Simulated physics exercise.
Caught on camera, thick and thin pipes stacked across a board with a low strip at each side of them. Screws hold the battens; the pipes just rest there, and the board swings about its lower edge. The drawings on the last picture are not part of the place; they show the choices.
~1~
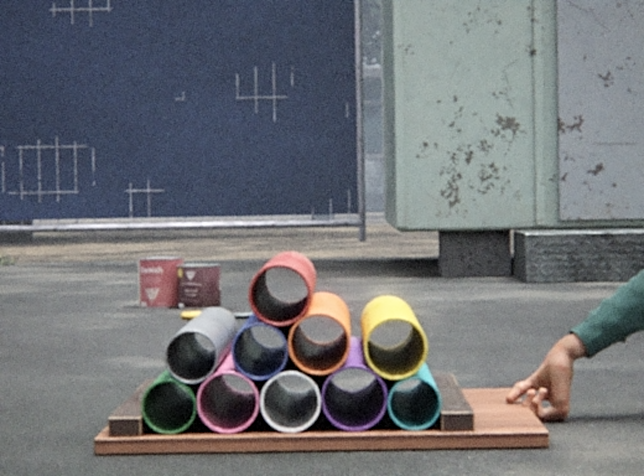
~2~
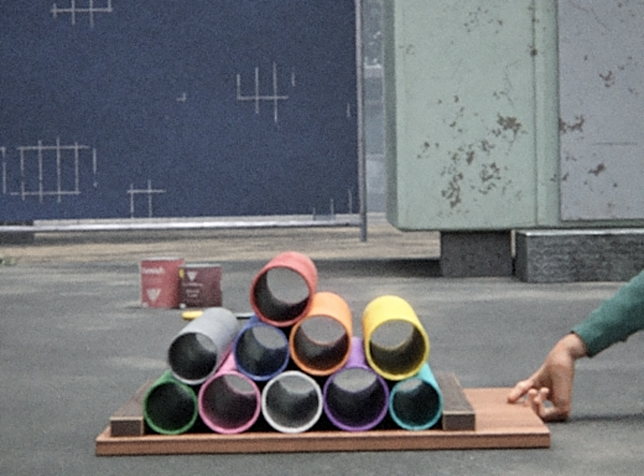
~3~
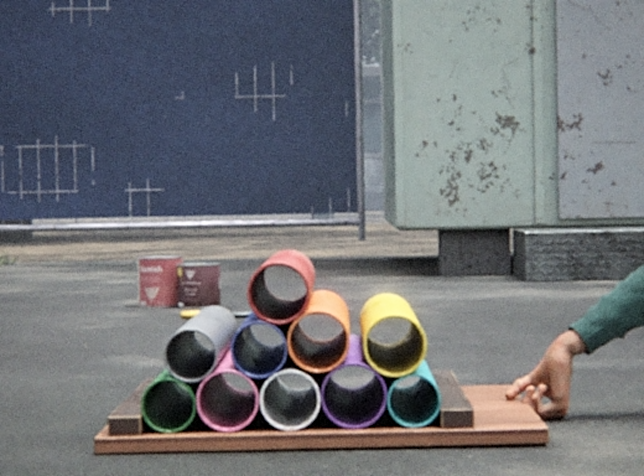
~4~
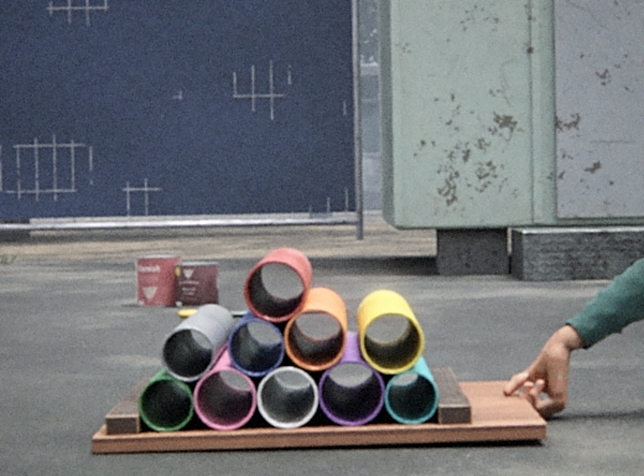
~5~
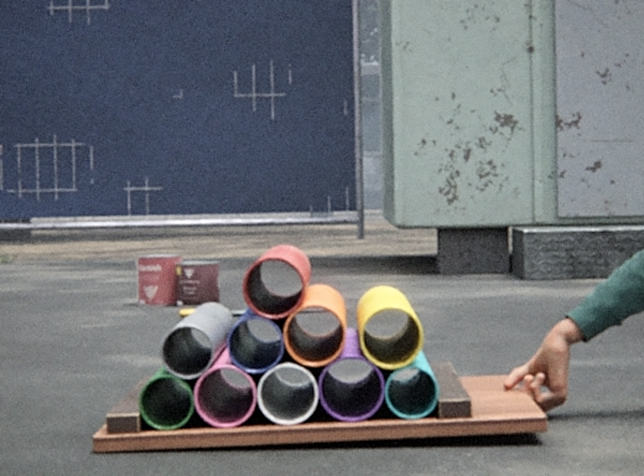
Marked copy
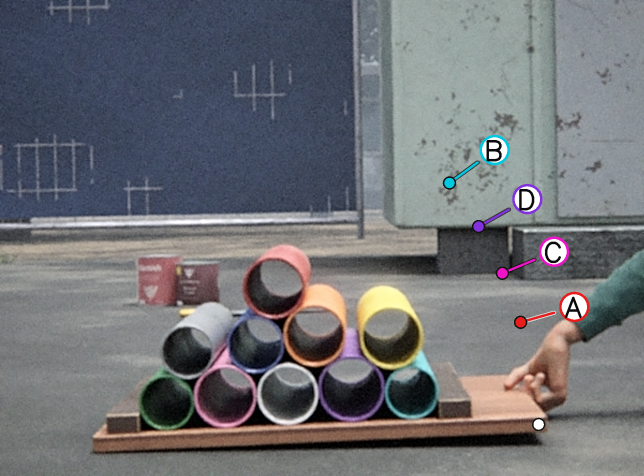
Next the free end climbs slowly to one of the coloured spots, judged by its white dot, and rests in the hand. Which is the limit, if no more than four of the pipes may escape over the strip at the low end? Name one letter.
At most to B.
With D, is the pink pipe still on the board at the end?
Yes, with D.
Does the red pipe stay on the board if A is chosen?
Yes.
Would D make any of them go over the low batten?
At D: Yes.
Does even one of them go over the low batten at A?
No.
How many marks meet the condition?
Four of the four.
On the copy, A at (521, 322); B at (449, 183); C at (502, 273); D at (479, 227); the white dot at (538, 425).
On B. First, board at 19°.
Then, board at 35°.
Finally, board at 35°, four over the low batten (grey, blue, orange, red).
By contrast, A none over the low batten; C two over the low batten (grey, red); D four over the low batten (grey, blue, orange, red).
